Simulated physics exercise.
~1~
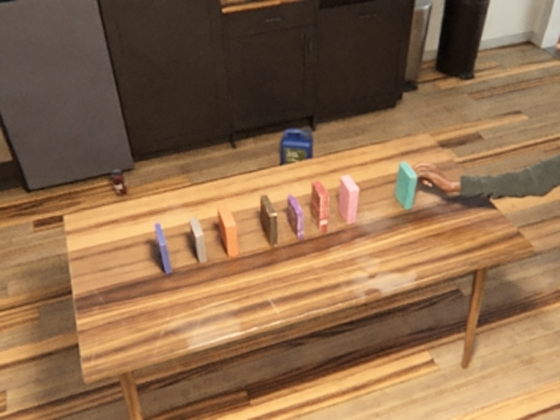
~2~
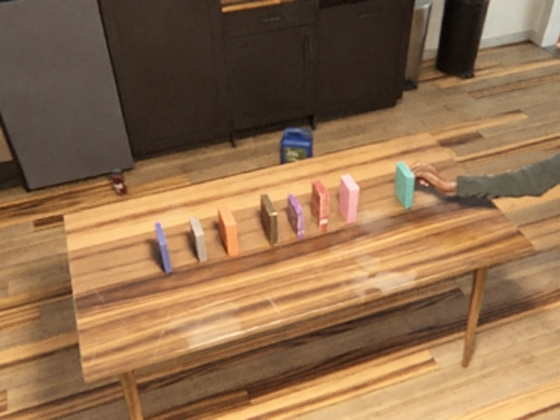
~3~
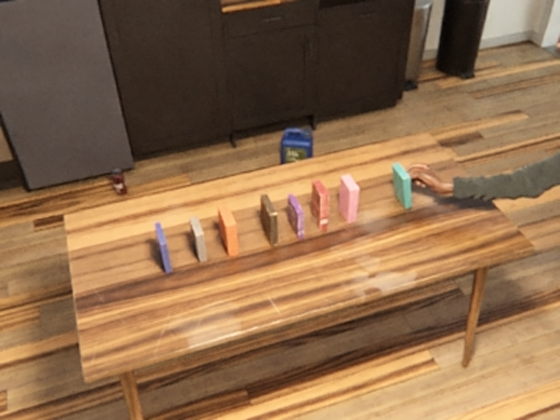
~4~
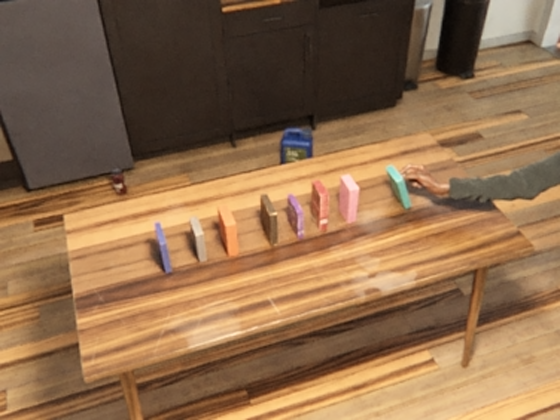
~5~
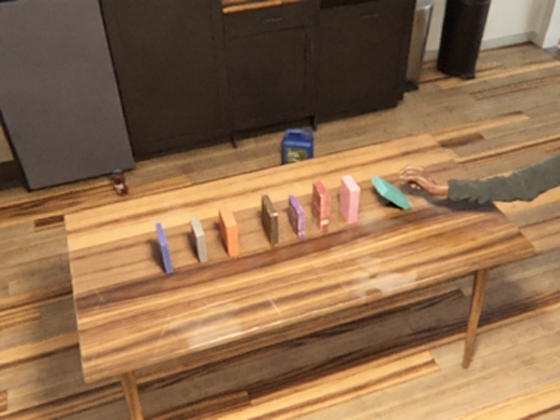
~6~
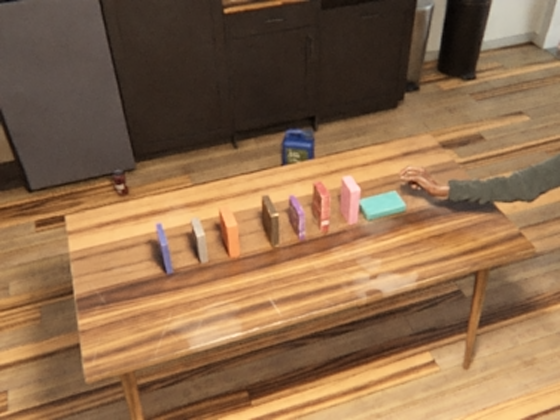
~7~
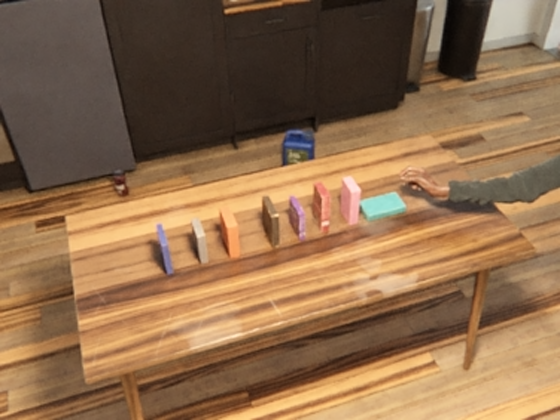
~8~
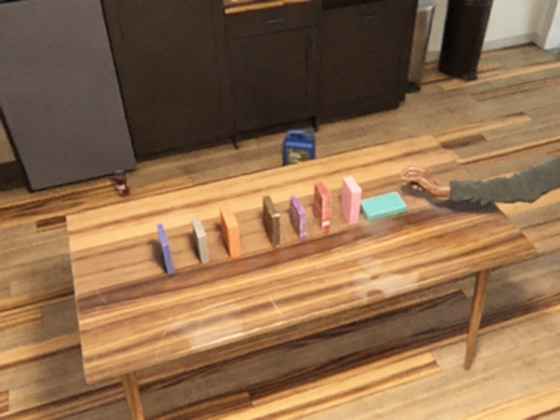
A hand slowly tipped the turquoise block at the right end of a line of upright blocks on a wooden table, and it fell to the left, landing flat just short of the pink one, while all the others stayed standing.
